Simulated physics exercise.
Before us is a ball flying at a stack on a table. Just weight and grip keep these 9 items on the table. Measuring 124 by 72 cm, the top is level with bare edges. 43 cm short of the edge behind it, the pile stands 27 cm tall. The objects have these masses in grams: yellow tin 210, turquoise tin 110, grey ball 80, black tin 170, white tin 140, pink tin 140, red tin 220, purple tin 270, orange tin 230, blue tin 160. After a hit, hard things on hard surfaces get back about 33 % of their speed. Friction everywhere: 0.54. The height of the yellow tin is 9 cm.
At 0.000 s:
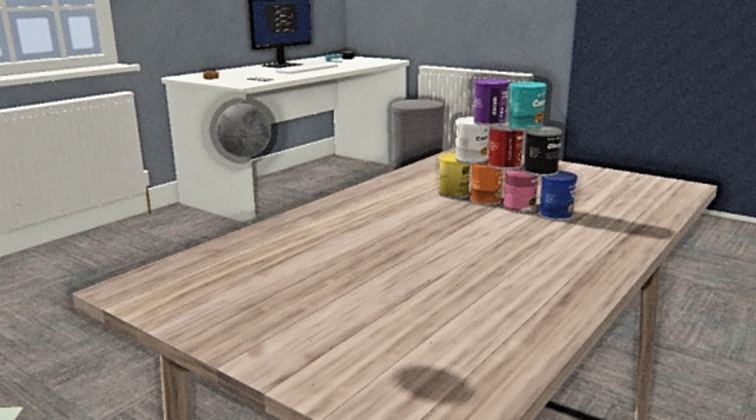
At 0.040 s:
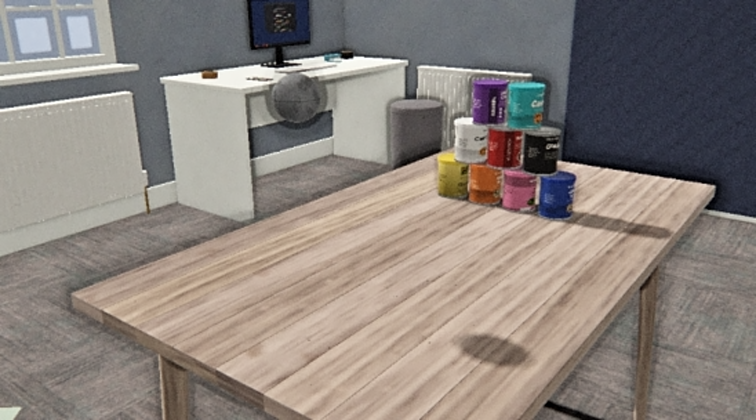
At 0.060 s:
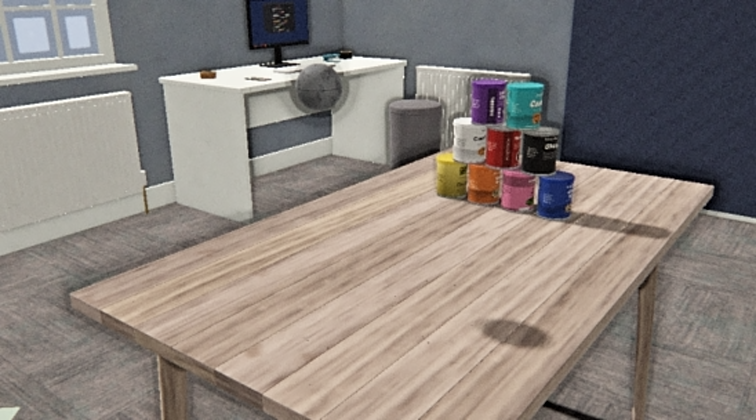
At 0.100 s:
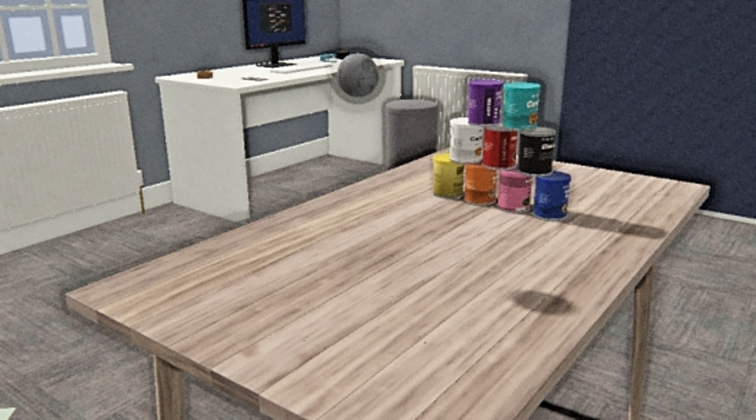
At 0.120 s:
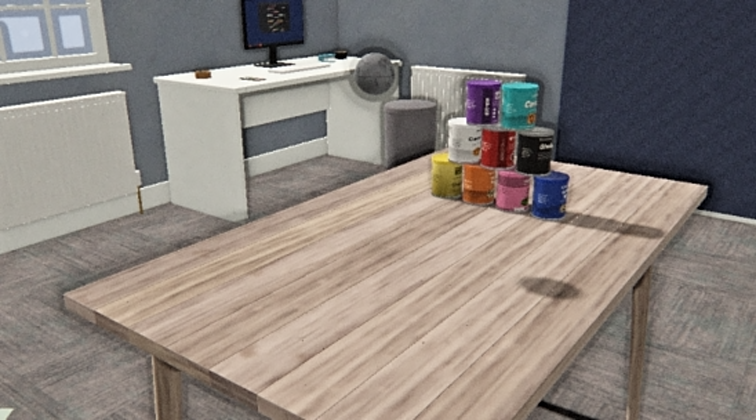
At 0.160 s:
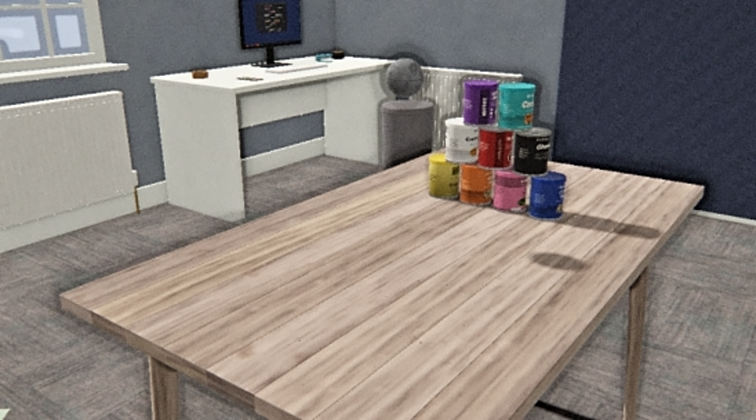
A large wooden table fills the foreground of a grey-carpeted room, seen from slightly above, with a white desk, a monitor and a radiator behind it. Ten coloured tins stand stacked near its far end, purple and turquoise on top, white, red and black beneath, and yellow, orange, pink and blue below. A grey ball flies rightward through the air toward the stack, its shadow sliding across the tabletop, while the view shifts very slightly.
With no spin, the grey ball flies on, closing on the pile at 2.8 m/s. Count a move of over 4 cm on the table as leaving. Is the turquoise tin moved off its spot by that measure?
No, it remains where it was.
By 0.46 s, grey ball near (399, 147); purple tin 3 cm from its spot.
By 0.76 s, grey ball near (366, 197); purple tin 3 cm from its spot.
When it is over (1.0 s), all 9 within 4 cm of the start. End places, in pixels of the last picture, turquoise tin near (516, 107).
